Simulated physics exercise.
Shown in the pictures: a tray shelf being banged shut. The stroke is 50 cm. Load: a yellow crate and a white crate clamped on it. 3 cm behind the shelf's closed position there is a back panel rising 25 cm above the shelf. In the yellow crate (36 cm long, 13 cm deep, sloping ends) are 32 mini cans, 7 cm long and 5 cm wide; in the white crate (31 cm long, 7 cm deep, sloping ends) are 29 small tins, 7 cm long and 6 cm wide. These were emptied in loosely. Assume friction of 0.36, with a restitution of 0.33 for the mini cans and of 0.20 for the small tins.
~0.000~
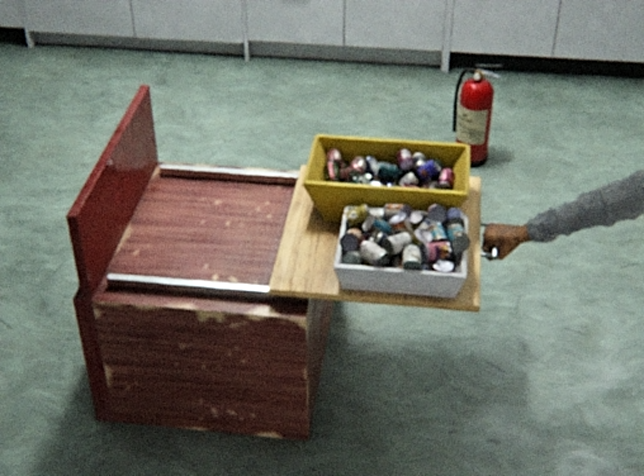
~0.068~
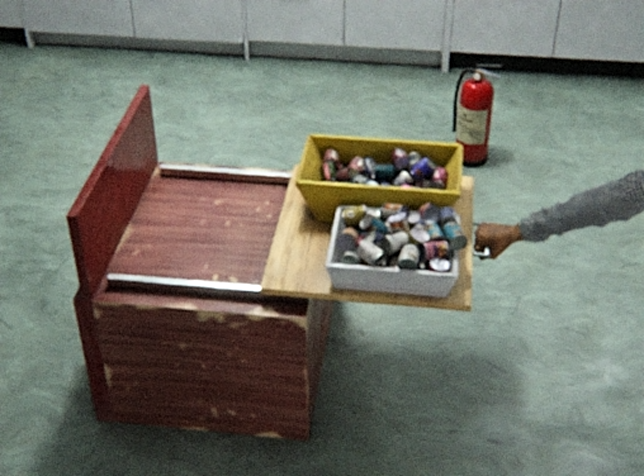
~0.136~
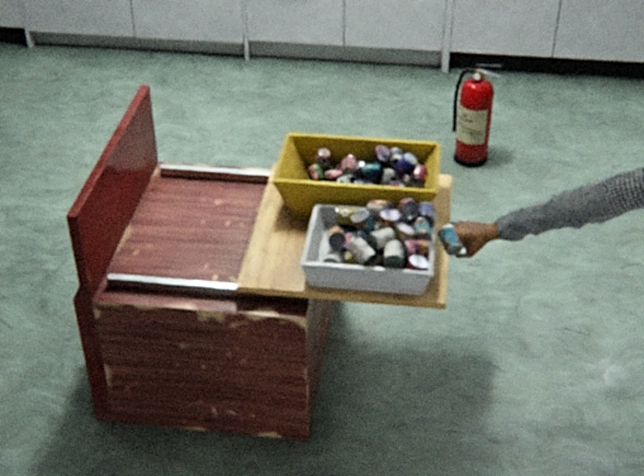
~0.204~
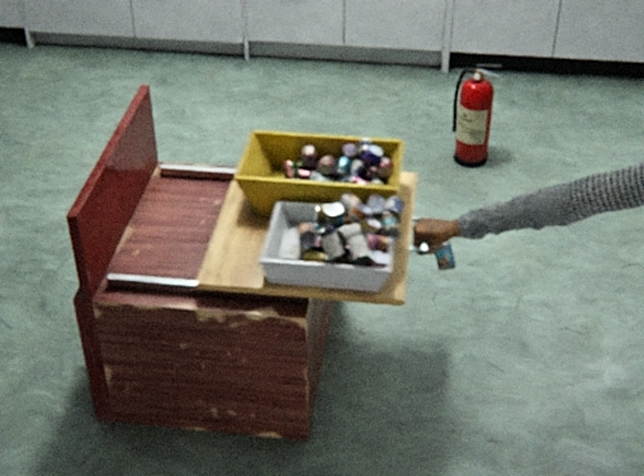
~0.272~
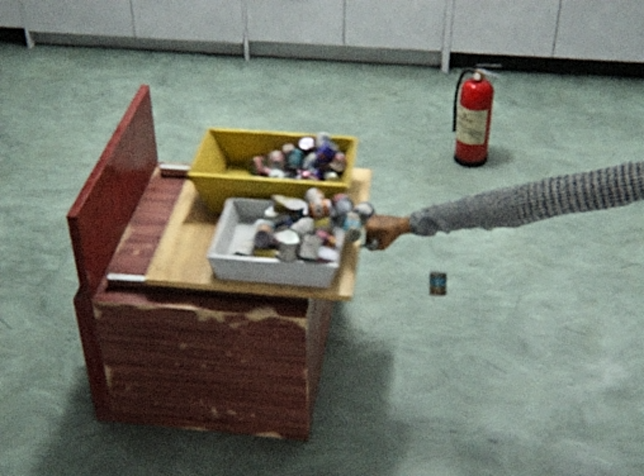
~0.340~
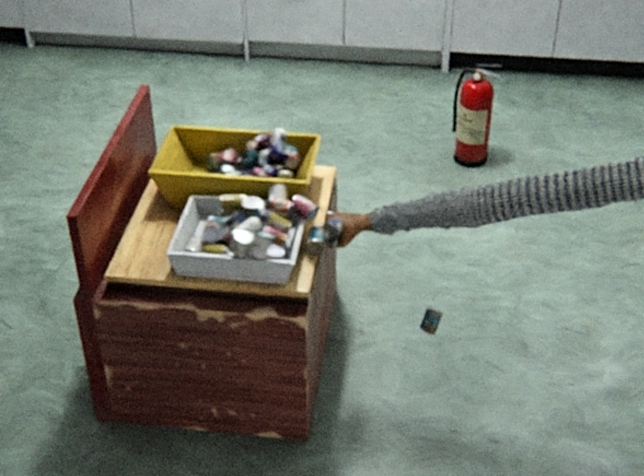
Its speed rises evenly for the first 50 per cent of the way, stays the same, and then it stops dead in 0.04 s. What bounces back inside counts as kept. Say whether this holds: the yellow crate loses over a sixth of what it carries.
It does not hold.
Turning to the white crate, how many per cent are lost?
Lost from the white crate: 40 percent.
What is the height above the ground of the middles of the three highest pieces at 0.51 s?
Around 82 centimetres.
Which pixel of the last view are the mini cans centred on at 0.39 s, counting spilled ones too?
Somewhere around pixel (224, 173).
After 0.39 s, yellow crate 32 in, 0 out and white crate 26 in, 3 out.
After 0.51 s, yellow crate 31 in, 1 out and white crate 21 in, 8 out.
After 0.73 s, yellow crate 29 in, 3 out and white crate 18 in, 11 out.
When it is over (at 1.16 s), yellow crate 30 in, 2 out and white crate 17 in, 12 out. Asked share, 2 of 32, 6 per cent.
